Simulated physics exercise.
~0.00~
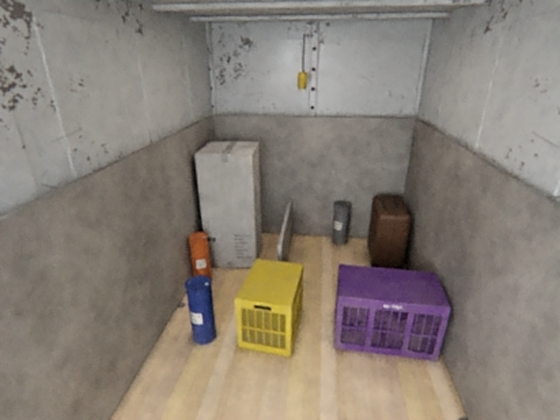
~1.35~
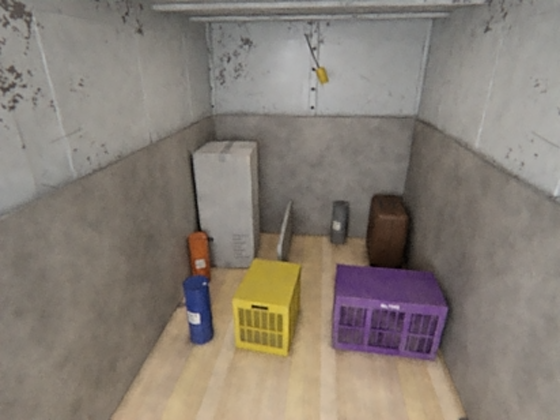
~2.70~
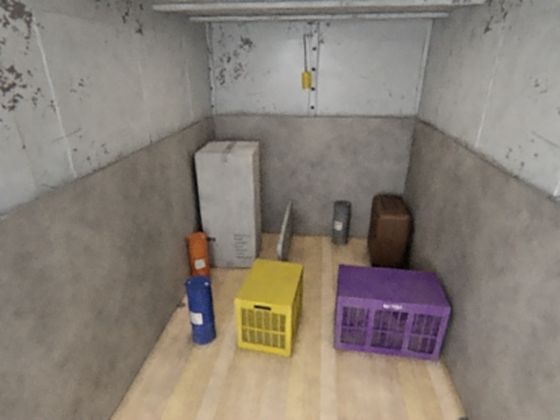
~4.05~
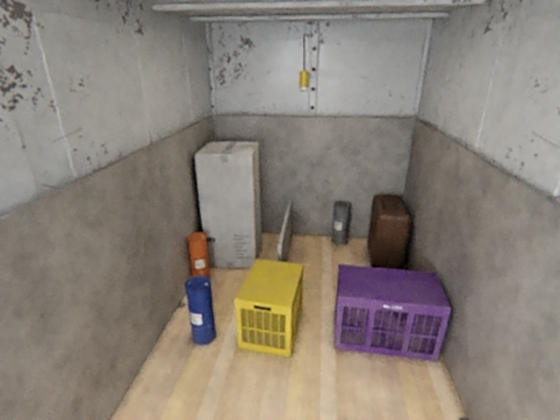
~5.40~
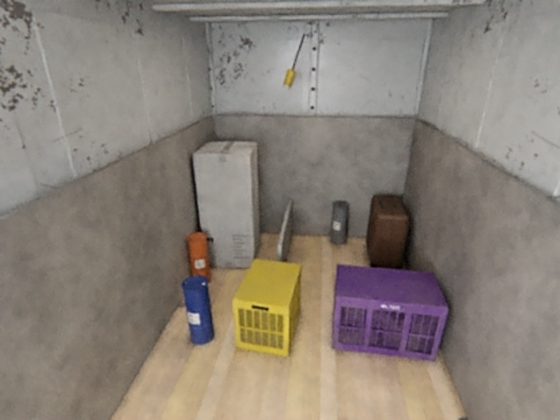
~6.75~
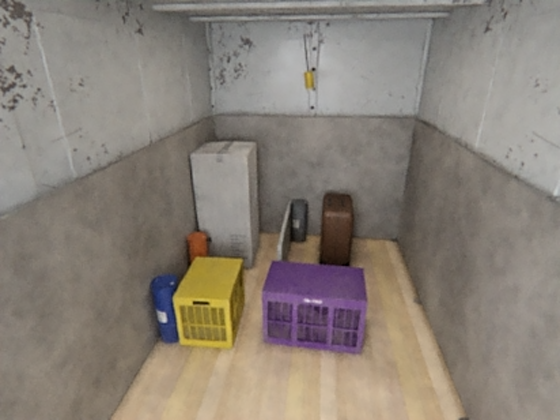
Purple and yellow chests, a brown case and two canisters sliding left in a van's load bay after the hanging lamp swings.
